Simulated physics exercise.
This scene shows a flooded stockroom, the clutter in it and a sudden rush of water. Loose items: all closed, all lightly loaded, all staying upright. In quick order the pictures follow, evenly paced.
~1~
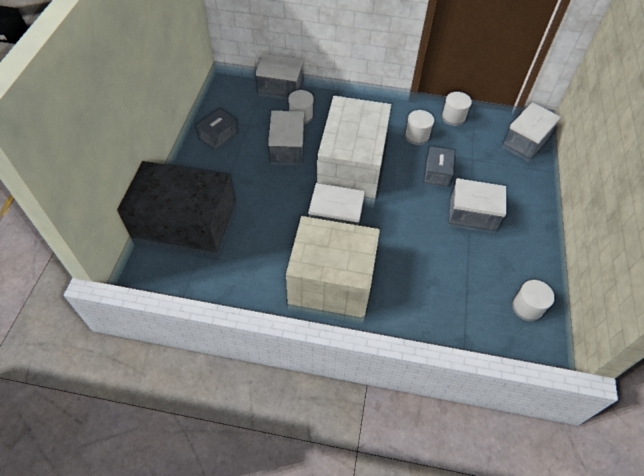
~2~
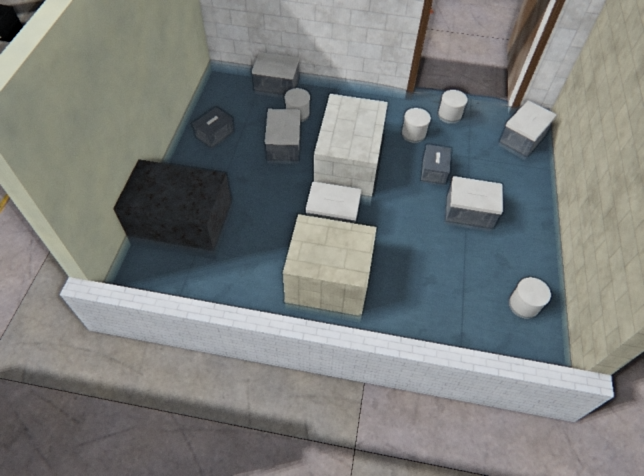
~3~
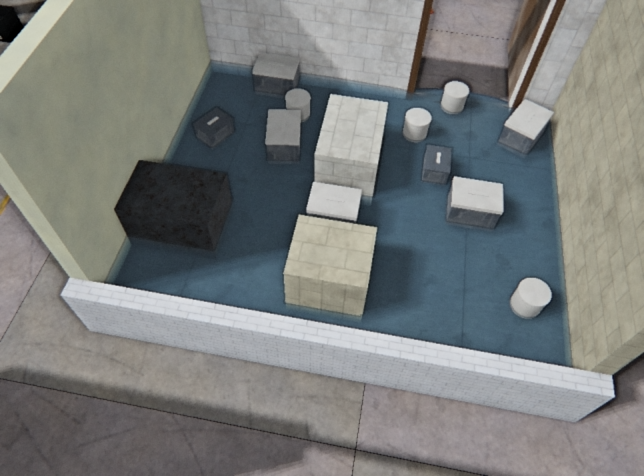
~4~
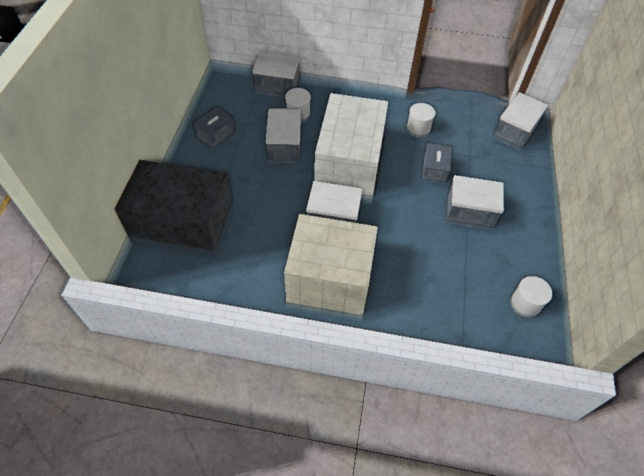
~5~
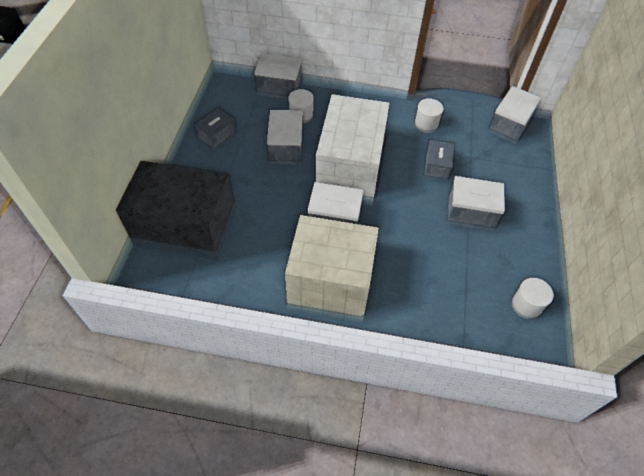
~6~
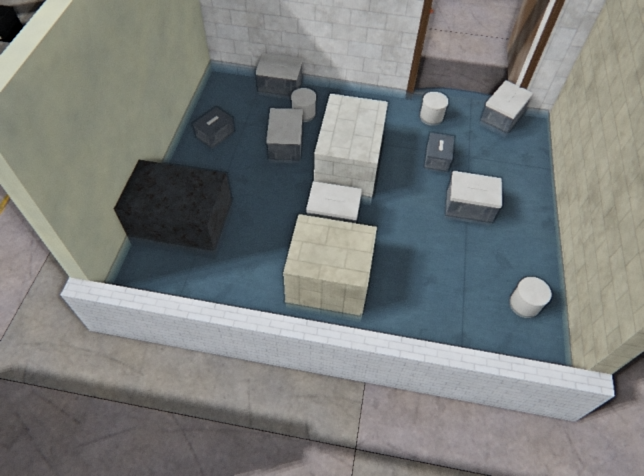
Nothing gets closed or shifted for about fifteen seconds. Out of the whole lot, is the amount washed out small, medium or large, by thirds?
Large: Two thirds or more.
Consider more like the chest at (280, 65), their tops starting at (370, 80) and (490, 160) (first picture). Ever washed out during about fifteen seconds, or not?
Going one by one, I'd say it leaves and then it leaves.
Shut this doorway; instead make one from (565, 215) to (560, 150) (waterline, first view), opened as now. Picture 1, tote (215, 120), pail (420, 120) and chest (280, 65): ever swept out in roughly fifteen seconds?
Item one: Remains; item two: Leaves; item three: Remains.
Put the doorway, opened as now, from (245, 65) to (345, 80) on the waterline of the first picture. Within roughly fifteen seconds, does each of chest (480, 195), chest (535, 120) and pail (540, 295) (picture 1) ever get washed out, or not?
Taking them one after another, held back, then held back, then held back.
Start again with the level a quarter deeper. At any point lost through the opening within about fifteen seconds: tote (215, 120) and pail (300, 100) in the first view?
Remains, then swept away.
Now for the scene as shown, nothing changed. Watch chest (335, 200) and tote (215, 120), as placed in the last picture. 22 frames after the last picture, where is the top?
They'd be somewhere near (439, 119) and (243, 109).
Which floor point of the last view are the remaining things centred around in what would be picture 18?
On the floor of the last picture, roughly (401, 149).
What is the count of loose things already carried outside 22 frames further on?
Tally: 7.
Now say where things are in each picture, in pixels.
A chest at (536, 121), afloat; a pail at (421, 119), afloat; 0 of 11 have shifted, in the first picture.
A chest at (532, 119), afloat; a pail at (418, 117) floats; 0 of 11 have shifted, in the second picture.
A chest at (530, 117), afloat, close to its start; a pail at (419, 117), afloat; 2 of 11 have shifted, in the third picture.
A chest at (525, 110) floats, close to its start; a pail at (423, 112) floats, close to its start; 3 of 11 have shifted, in the fourth picture.
A chest at (519, 104) floats, a stride from its start; a pail at (431, 107) floats, close to its start; 4 of 11 have shifted, in the fifth picture.
A chest at (510, 98), afloat, a stride from its start; a pail at (436, 100) floats, a stride from its start; 6 of 11 have shifted, in the sixth picture.
A moment on, 3 of 11 are out; 8 afloat.
Next, 4 of 11 are out; 7 afloat.
Later, 7 of 11 are out; 4 afloat.
In the end, 9 of 11 are out; 2 afloat.
